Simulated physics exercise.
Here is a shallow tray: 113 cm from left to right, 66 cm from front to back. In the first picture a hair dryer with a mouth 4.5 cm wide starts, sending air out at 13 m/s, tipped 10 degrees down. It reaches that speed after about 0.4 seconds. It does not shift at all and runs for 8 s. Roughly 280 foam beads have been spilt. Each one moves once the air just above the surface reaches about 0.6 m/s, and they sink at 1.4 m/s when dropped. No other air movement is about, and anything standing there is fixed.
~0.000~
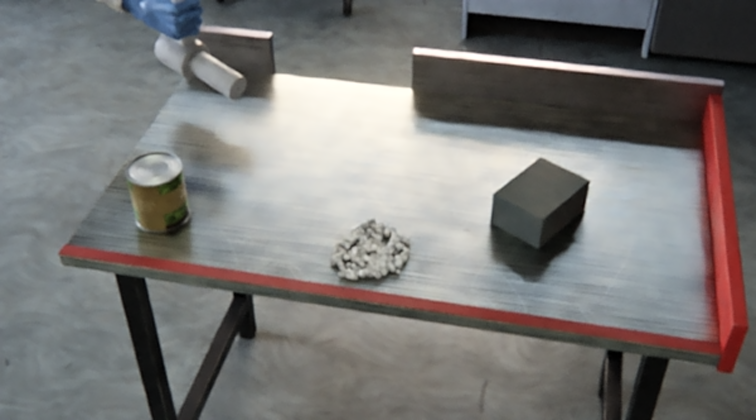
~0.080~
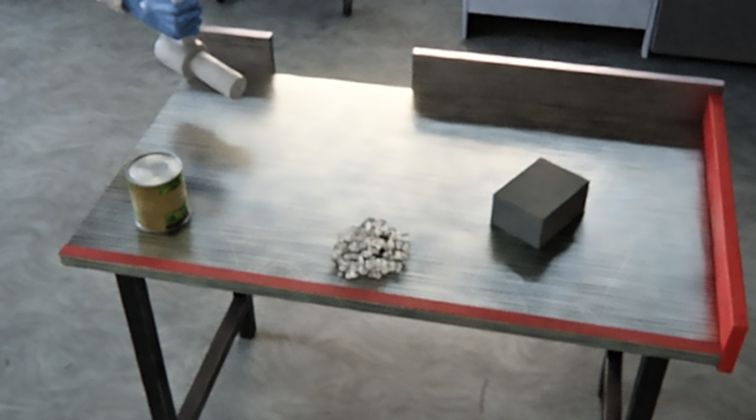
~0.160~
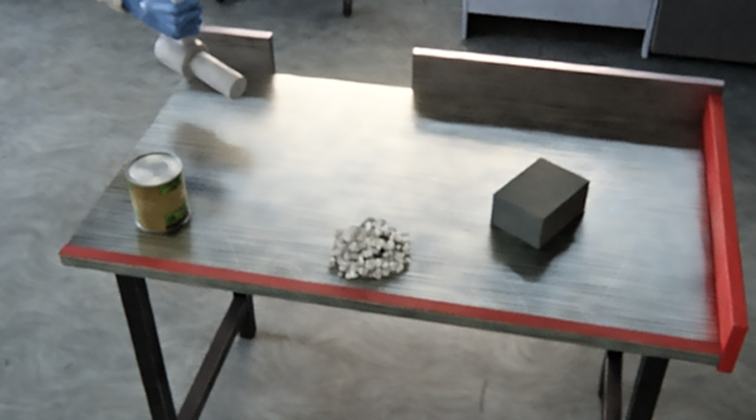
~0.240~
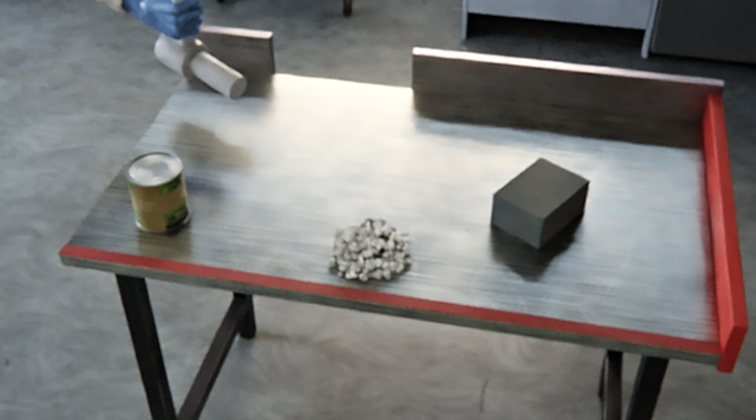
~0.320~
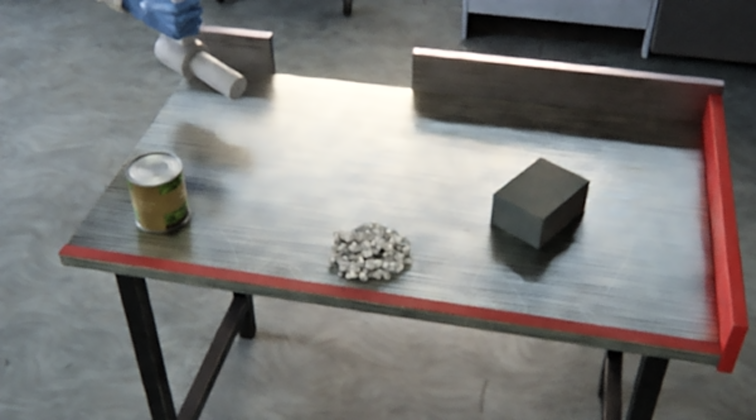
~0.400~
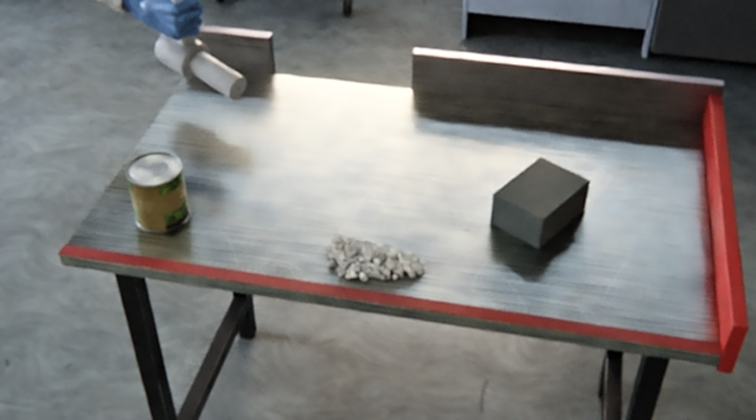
In a room with a smooth grey floor, a metal table with red edging along its front and right side is seen from above at an angle. A blue-gloved hand holds a pale hair dryer at the back left, with a yellowish tin at left, small greyish beads near the front, and a dark block at right. The camera and objects stay still while the beads shift slightly, then spread rightward into a flatter heap.
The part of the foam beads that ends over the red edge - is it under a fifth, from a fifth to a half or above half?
It is above half.
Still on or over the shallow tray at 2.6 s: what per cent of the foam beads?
I'd put it near 0 per cent at that time.
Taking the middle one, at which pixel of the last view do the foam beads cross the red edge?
Near (429, 311).
After 1.6 s the count stands so, 100 % are over the red edge.
After 2.6 s the count stands so, 100 % are over the red edge.
After 4.4 s the count stands so, 100 % are over the red edge.
After 8.0 s, at the end, 100 % are over the red edge.
